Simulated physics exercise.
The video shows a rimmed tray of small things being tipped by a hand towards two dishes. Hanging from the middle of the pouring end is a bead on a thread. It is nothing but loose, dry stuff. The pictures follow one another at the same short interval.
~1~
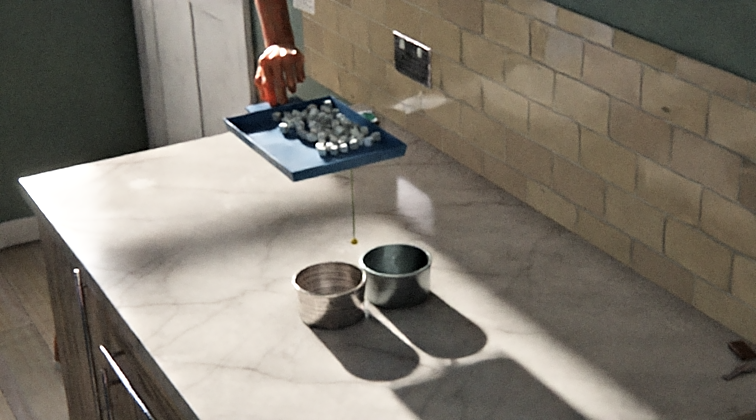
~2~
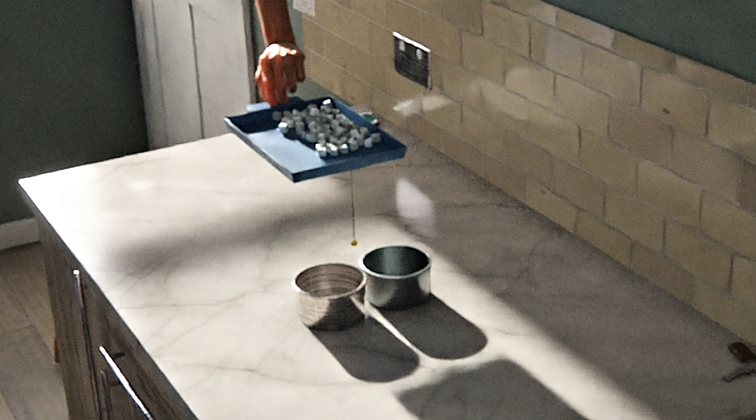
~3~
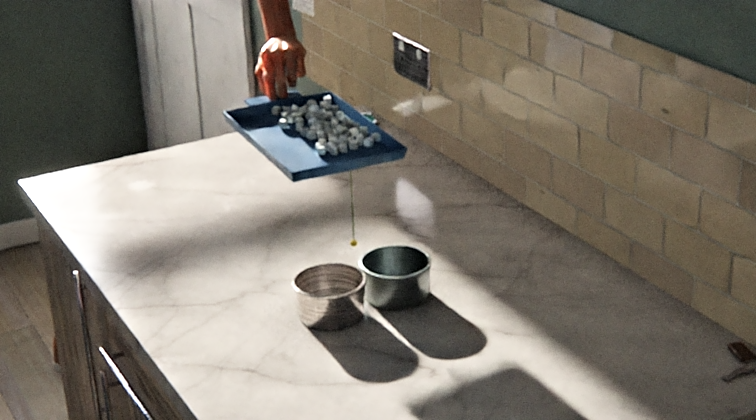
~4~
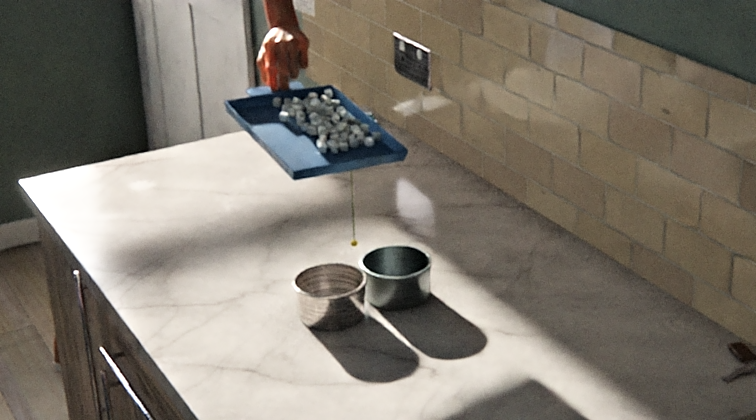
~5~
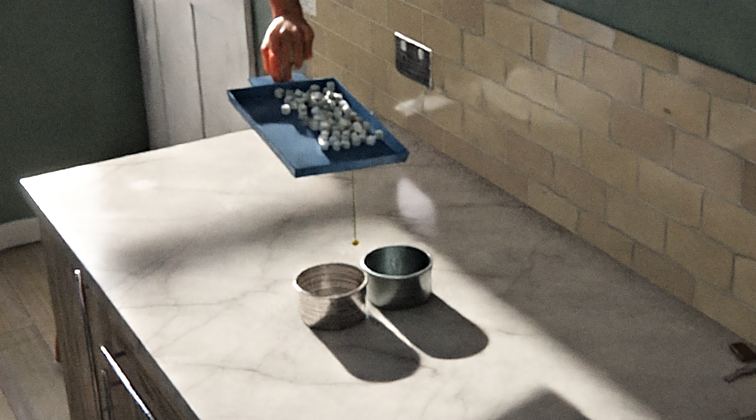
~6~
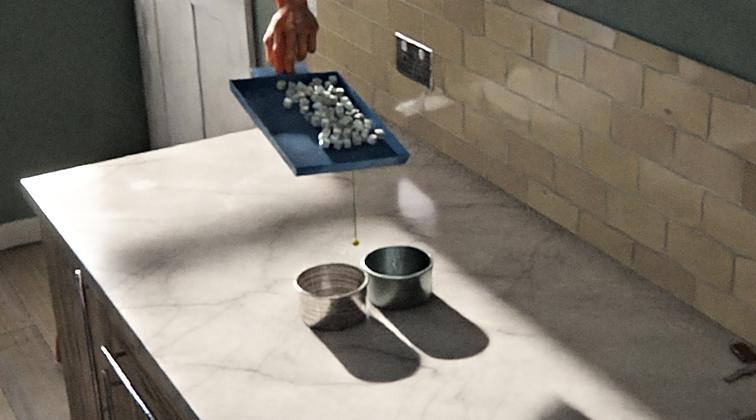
A hand gradually tilts a blue tray of small pale cubes above two round dishes.
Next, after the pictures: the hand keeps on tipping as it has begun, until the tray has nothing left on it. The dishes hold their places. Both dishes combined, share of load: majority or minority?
Minority.
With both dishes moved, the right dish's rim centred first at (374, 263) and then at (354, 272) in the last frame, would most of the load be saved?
The dishes end up with the lesser share in the first try and the lesser share in the second.
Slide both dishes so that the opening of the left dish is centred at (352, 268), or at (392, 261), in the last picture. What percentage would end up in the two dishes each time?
Close to 70 in a hundred, then close to 80 in a hundred.
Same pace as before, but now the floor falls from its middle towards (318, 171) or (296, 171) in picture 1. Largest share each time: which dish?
Try one: The leftmost dish. Try two: The leftmost dish.
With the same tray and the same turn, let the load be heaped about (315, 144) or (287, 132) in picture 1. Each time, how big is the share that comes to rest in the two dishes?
The first start yields 70 per cent, the second 40 per cent.
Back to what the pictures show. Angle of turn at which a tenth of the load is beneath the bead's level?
Near 110 degrees.
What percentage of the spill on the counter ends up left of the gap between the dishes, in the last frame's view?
Estimate: About 0 per cent.
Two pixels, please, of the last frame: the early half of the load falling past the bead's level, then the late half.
Near (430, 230) to start, and near (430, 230) afterwards.
Soon, tray tipped steeply; nearly all on the tray; a stray few in the air.
A while on, tray tipped right over; nearly all on the tray; a stray few outside both.
Towards the end, tray tipped past a quarter turn; about a quarter in the right dish; most outside both.
Finally, tray tipped past a quarter turn; none in the left dish; about a quarter in the right dish; most outside both.
